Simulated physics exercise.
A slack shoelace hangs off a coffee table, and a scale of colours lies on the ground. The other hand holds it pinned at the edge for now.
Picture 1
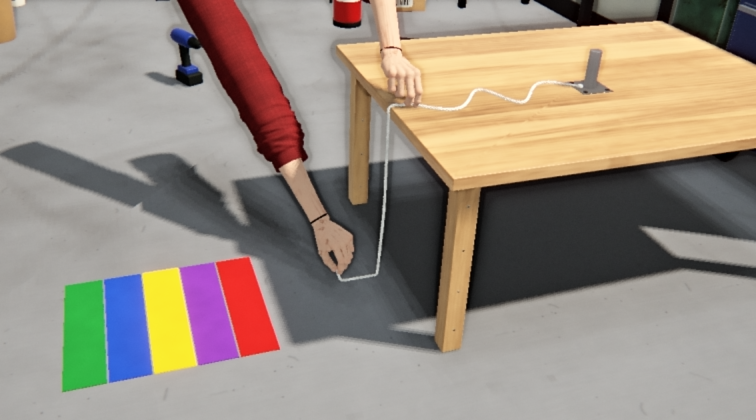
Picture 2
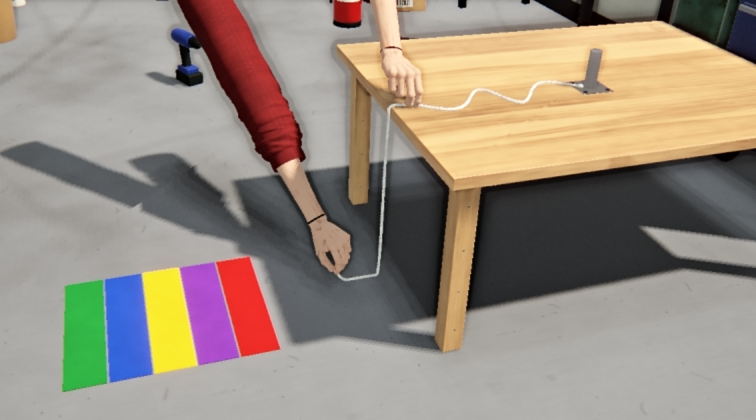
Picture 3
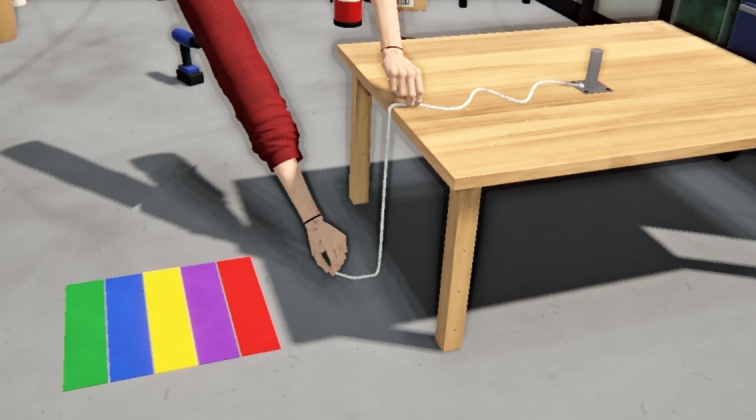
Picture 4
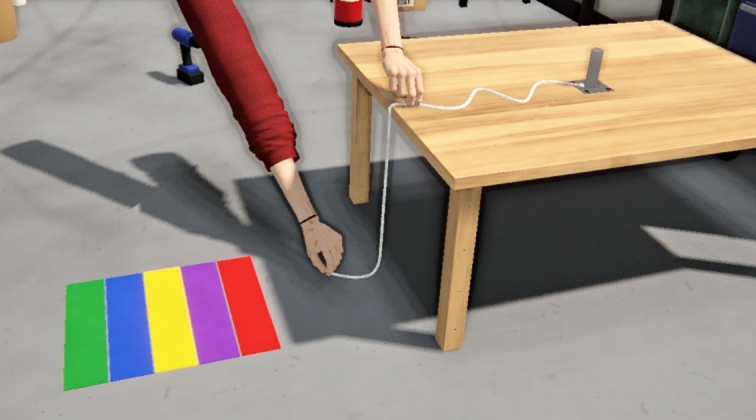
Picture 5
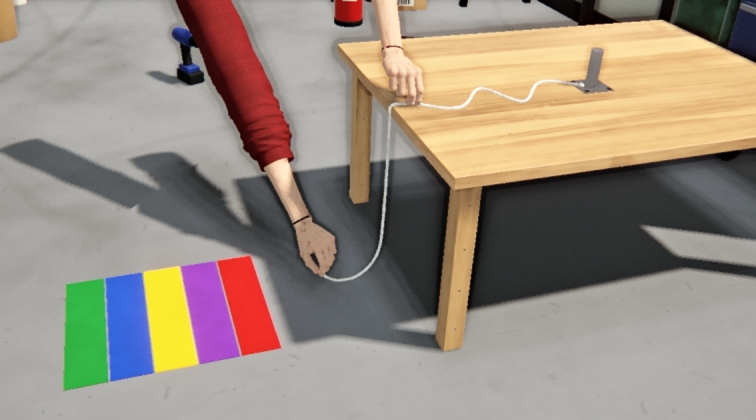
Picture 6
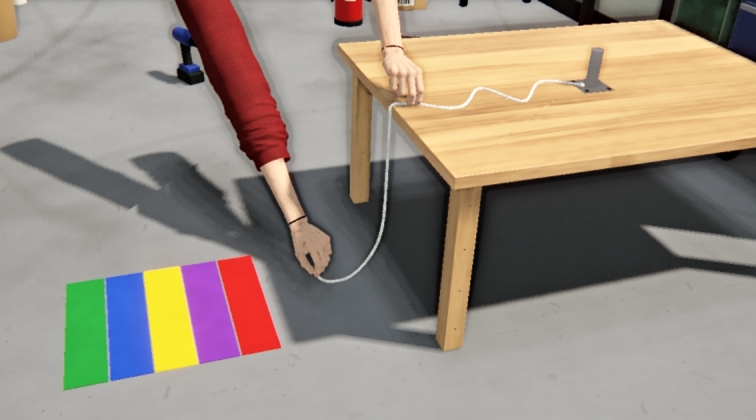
A hand in a red sleeve drew the hanging end of a white shoelace slightly left toward a strip of five colours on the ground, while another hand pinned it at the table's edge.
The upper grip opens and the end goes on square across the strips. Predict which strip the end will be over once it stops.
I would say the blue strip.
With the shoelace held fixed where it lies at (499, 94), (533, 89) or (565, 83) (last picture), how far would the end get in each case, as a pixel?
First (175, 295), next (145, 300), last (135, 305).
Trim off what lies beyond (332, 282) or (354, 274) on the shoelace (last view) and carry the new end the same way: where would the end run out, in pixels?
I'd say somewhere near (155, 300) the first time and near (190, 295) the second time.
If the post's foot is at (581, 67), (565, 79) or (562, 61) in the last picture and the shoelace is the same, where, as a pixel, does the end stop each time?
About (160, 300), (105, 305) and (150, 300).
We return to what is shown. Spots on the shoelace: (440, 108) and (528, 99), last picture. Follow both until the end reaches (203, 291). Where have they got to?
You'll find them at (385, 129) and (496, 93).
Soon after, end near (203, 291); over purple.
After that, end near (155, 299); over yellow.
At the stop, end near (125, 304); over blue. It halts on the blue strip.
